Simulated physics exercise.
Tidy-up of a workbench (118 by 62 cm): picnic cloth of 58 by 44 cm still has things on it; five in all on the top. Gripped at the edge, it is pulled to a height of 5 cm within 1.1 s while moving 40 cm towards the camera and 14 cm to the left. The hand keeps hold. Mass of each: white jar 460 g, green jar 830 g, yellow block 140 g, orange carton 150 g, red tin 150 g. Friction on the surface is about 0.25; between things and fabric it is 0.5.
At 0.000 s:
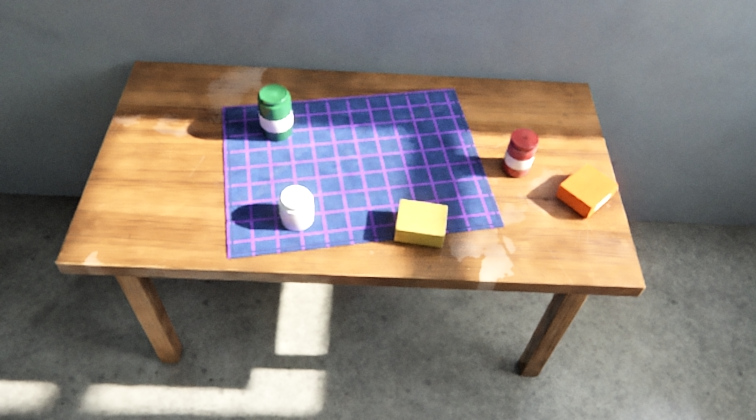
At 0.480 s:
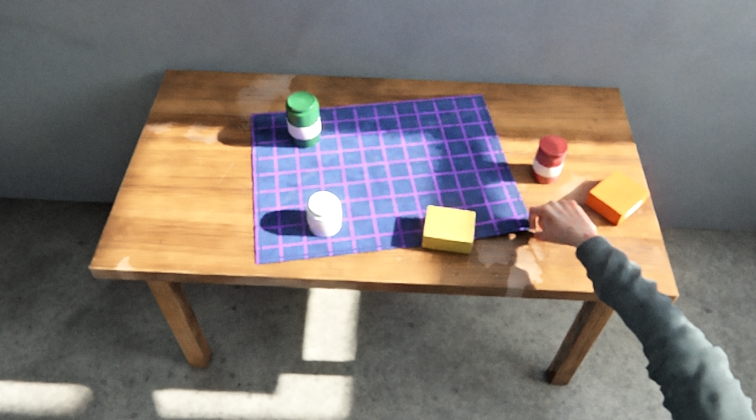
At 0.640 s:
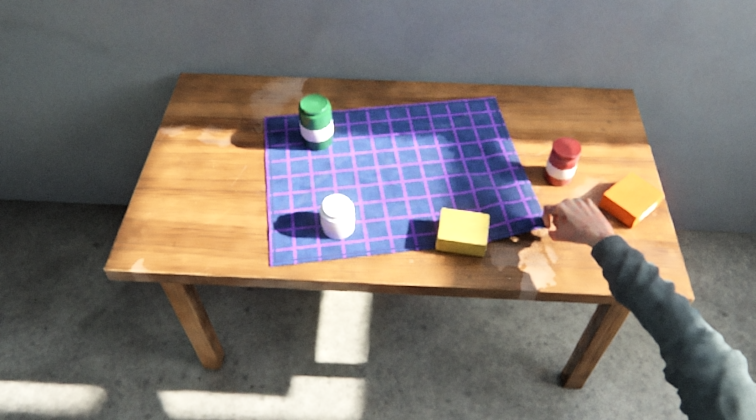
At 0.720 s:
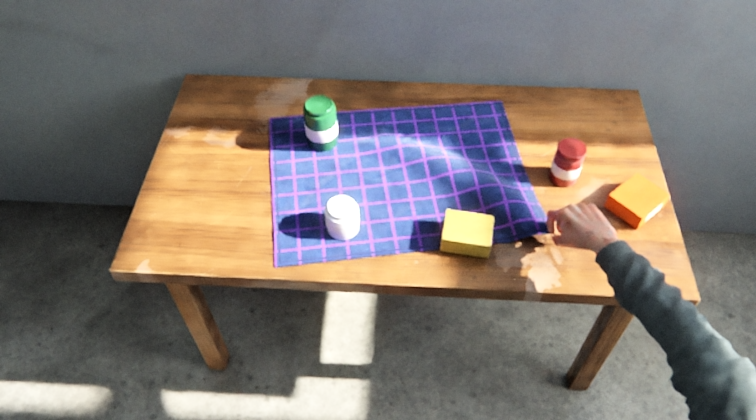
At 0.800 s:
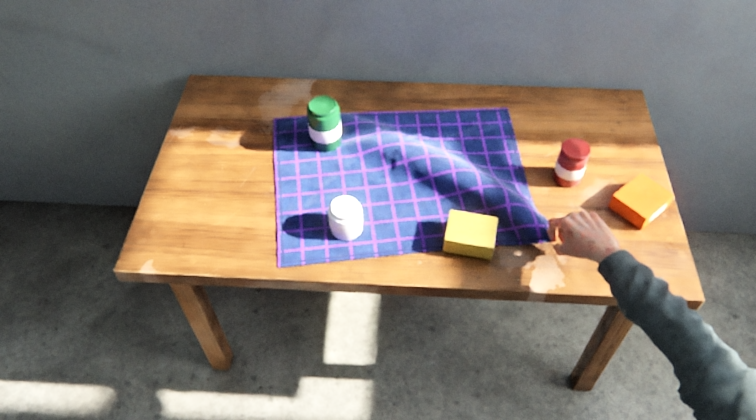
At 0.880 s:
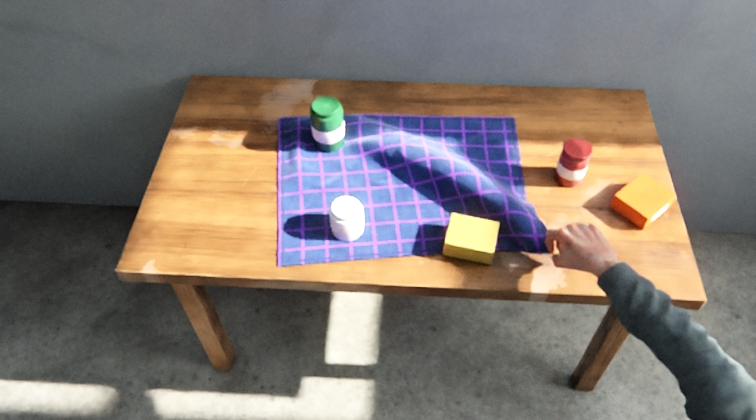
On a wooden workbench, a hand grips the near right corner of a blue checked cloth holding a white jar, green jar and yellow block, then draws it slightly toward the camera, raising a diagonal fold across the fabric.
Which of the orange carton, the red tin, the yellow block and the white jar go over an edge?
In turn: The orange carton does not; the red tin does not; the yellow block goes over an edge; the white jar does not.
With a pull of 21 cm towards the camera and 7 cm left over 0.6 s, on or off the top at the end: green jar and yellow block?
Outcome: Green jar is still there; yellow block leaves the top.
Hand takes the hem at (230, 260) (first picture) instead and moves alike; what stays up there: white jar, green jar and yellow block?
Afterwards white jar comes off, green jar comes off and yellow block comes off.
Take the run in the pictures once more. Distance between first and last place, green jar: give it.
For the green jar, I get 25 cm from where it started.
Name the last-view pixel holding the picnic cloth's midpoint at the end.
About (435, 264).
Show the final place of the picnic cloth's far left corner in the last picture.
(378, 144), roughly.
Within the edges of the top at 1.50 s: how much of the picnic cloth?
Around 75 percent.
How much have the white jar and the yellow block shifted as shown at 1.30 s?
Shift - white jar 2 cm, yellow block 25 cm.
By 1.1 s, 100 % of the picnic cloth is still over the top; yellow block 9 cm off its start, white jar 1 cm off its start, green jar 5 cm off its start.
By 1.3 s, 85 % of the picnic cloth is still over the top; yellow block on its side, 23 cm off its start, white jar 2 cm off its start, green jar 12 cm off its start.
By 1.5 s, 75 % of the picnic cloth is still over the top; yellow block over the edge, white jar 7 cm off its start at (349, 232), green jar 21 cm off its start at (392, 148).
By 1.7 s, 65 % of the picnic cloth is still over the top; yellow block over the edge, white jar 10 cm off its start, green jar 25 cm off its start.
By 3.3 s, 65 % of the picnic cloth is still over the top; yellow block over the edge, white jar 10 cm off its start at (352, 248), red tin 0 cm off its start at (579, 148), orange carton 0 cm off its start at (646, 194).
